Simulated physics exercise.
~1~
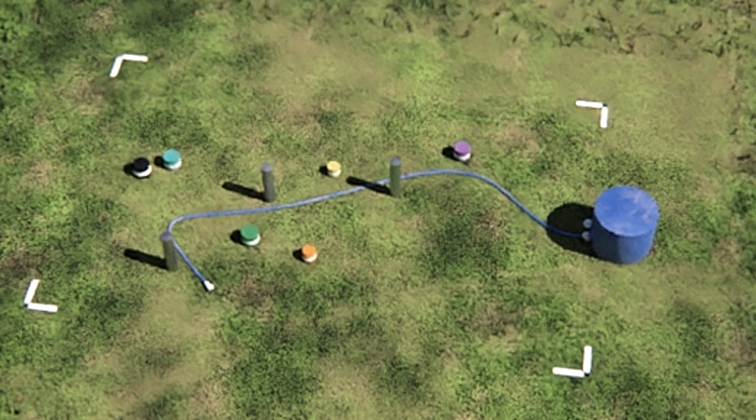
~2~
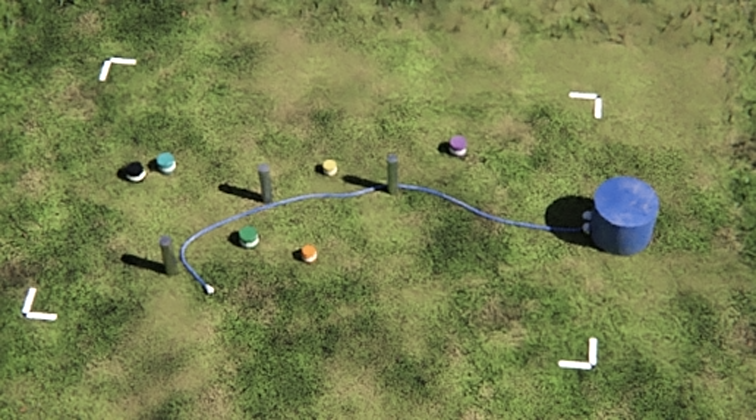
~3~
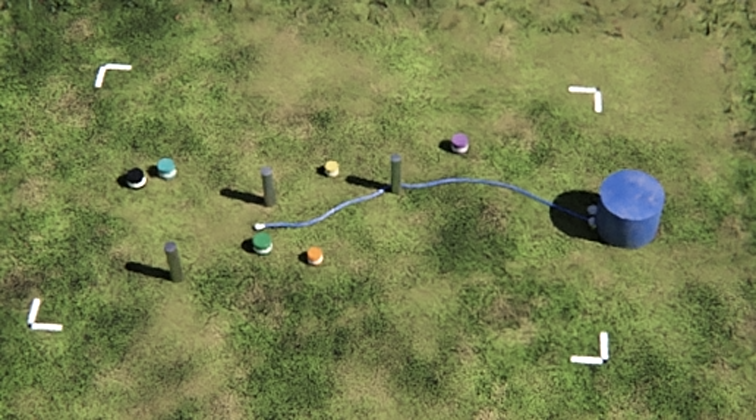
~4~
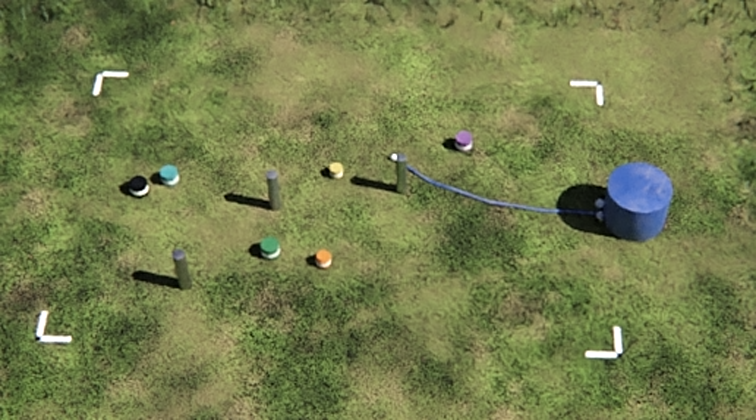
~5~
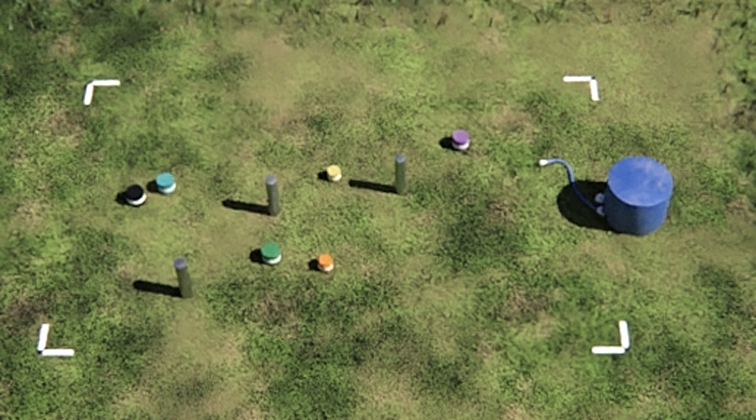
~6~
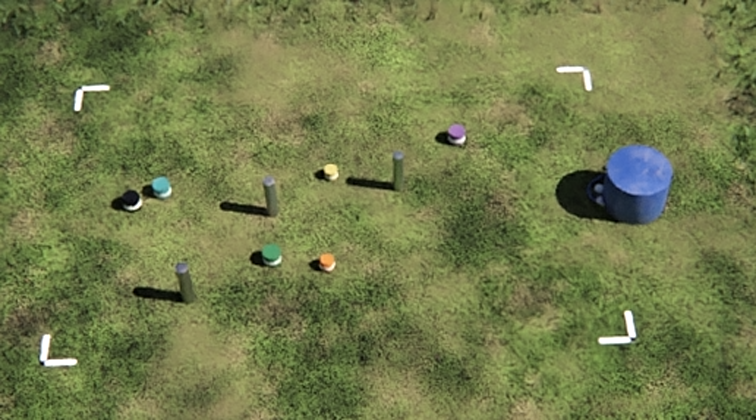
To begin with, a blue lead runs from a round blue reel at the right, winding past three upright posts on a grassy yard dotted with six small containers. The reel draws it in, and the lead's loose end slips free of the leftmost post and travels right. As it passes the green canister, that canister is shifted slightly to the right. The end then slides past the middle post and reaches the rightmost one. It clears that too, leaving a short curl beside the reel. Finally, almost all of the lead is in, while the purple tin hardly stirs.
